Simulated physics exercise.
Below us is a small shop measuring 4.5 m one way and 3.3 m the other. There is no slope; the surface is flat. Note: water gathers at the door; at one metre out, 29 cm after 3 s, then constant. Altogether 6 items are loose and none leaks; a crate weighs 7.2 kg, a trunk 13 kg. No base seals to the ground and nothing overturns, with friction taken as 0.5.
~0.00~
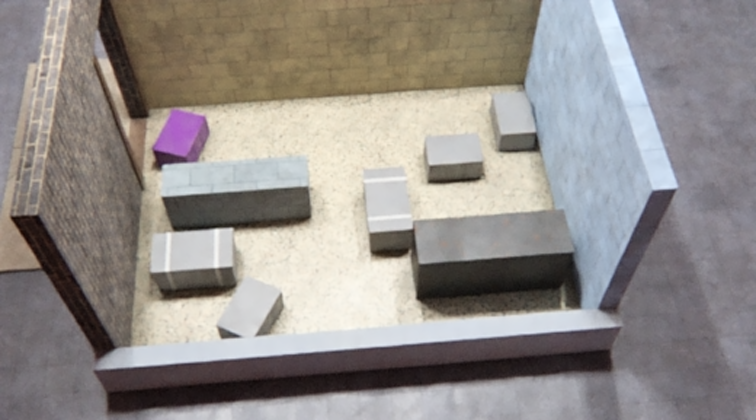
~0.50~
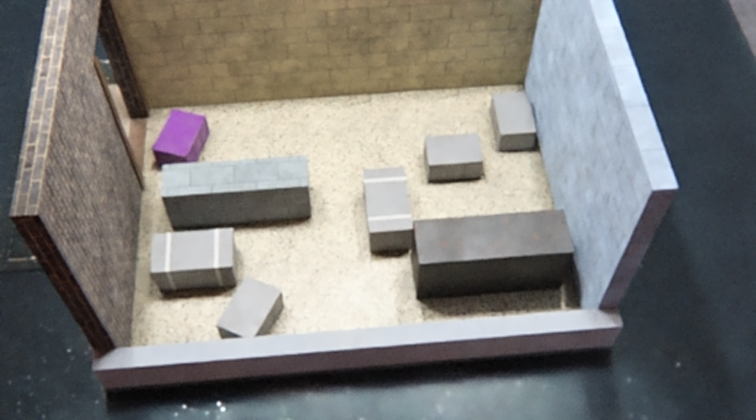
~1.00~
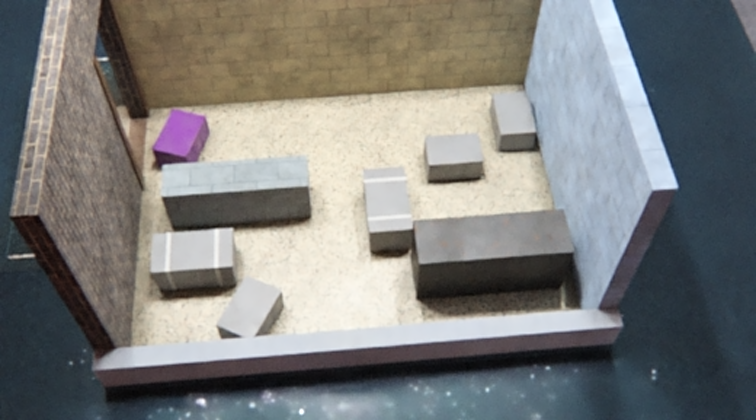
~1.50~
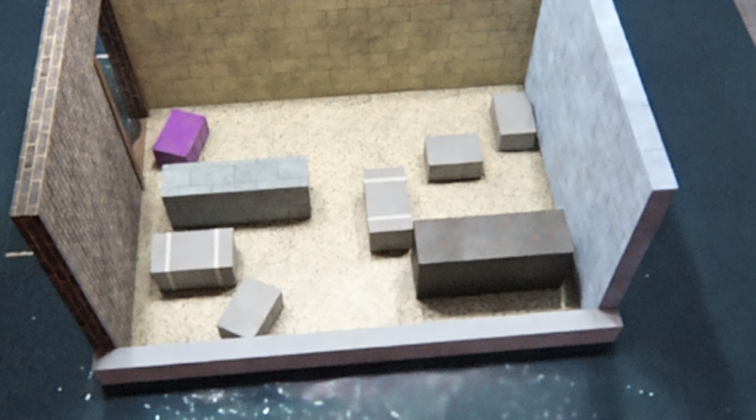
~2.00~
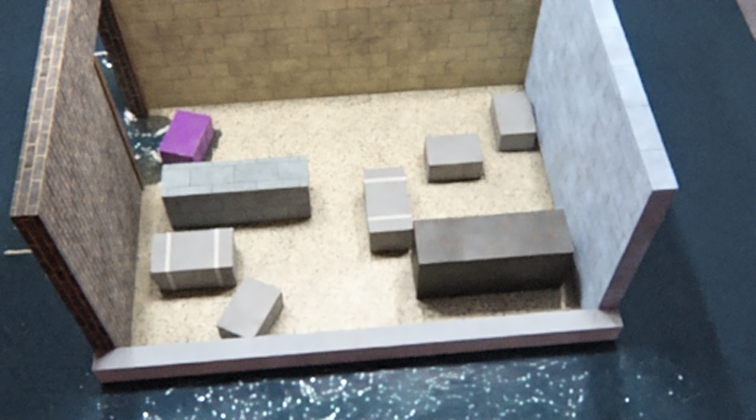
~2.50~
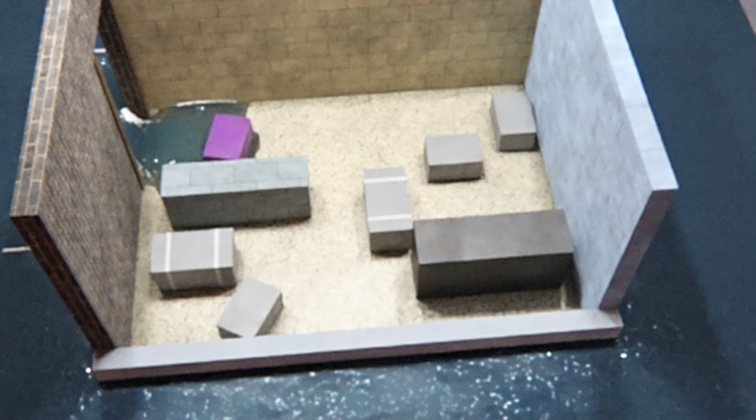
A small roofless shop with brick and block walls is seen from high above its low front wall, the view staying still. A purple crate sits in the back left corner by the doorway, near long pale green and dark grey blocks and several grey boxes on a speckled floor. Dark water spreads around the building, then enters at the left doorway and pushes the crate a short way right.
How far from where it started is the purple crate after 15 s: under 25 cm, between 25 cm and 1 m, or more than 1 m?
It is displaced greatly.
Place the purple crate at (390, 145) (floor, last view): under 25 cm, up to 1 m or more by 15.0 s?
Outcome - it ends up well away.
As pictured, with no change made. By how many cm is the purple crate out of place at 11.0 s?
Shift: About 200 cm.
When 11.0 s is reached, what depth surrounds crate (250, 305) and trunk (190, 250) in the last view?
First about 16 cm, second about 15 cm.
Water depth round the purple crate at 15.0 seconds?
Close to 14 centimetres.
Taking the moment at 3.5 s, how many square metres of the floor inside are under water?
The covered patch comes to about 4.0 m2.
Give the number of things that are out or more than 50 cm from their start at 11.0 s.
At that moment it comes to 5.
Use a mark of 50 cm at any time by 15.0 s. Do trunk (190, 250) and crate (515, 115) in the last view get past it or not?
First smaller, then greater.
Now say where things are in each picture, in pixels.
The first frame shows the purple crate at (179, 132) rests on the ground; 0.0 m2 under water; 0 of 6 have shifted.
The second frame shows the purple crate at (179, 132) rests on the ground; 0.0 m2 under water; 0 of 6 have shifted.
The third frame shows the purple crate at (179, 132), on the bottom; water covers 0.0 m2; 0 of 6 have shifted.
The fourth frame shows the purple crate at (179, 132) rests on the ground; water covers 0.0 m2; 0 of 6 have shifted.
The fifth frame shows the purple crate at (185, 133) rests on the ground, 6 cm from its start; 0.3 m2 under water; 1 of 6 have shifted.
The sixth frame shows the purple crate at (227, 137), on the bottom, 54 cm from its start; water covers 1.3 m2; 1 of 6 have shifted.
After 3.5 s the purple crate is near (335, 137), 1.7 m from its start, afloat; 1 afloat.
After 6.8 s the purple crate is near (494, 174), 3.5 m from its start, afloat; 3 afloat.
After 11.0 s the purple crate is near (341, 185), 2.0 m from its start, afloat; 6 afloat.
After 15.0 s the purple crate is near (348, 232), 2.3 m from its start, afloat; 6 afloat.
